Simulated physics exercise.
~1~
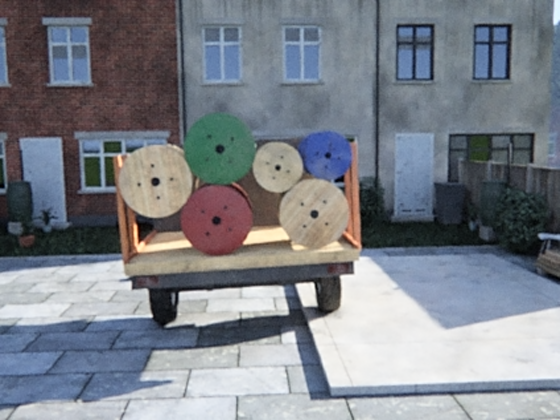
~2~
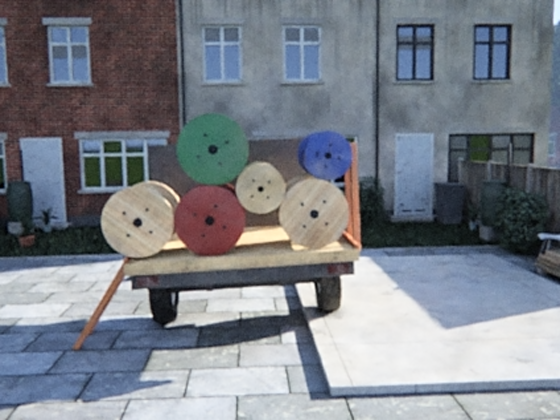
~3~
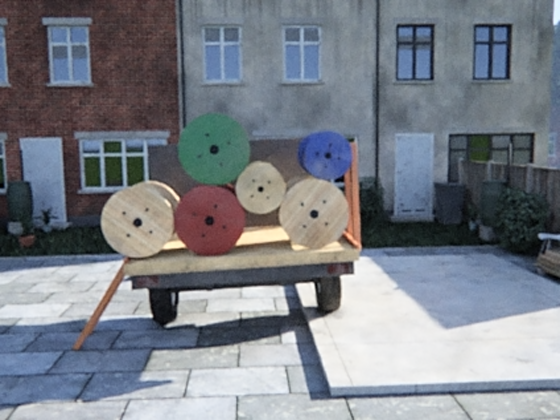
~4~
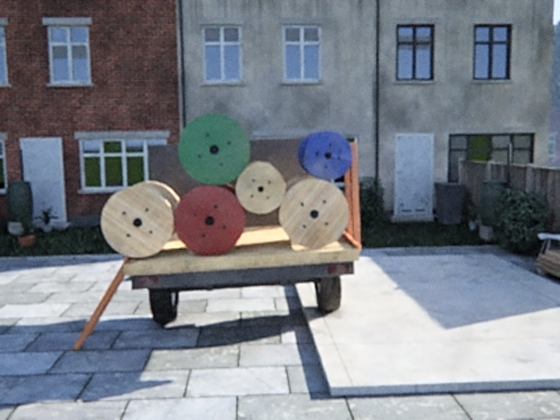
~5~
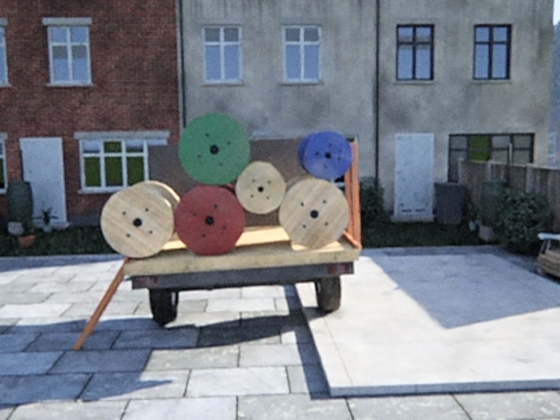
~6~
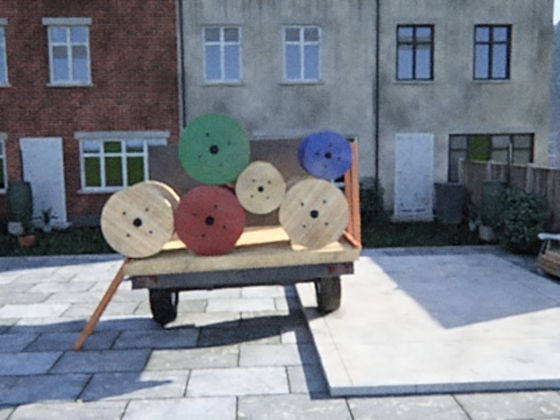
Six big cable reels were stacked on a farm trailer when the left side posts dropped down, and the wooden reel at that end rolled to the deck's edge while the others shifted slightly left, then everything stopped with none falling off.
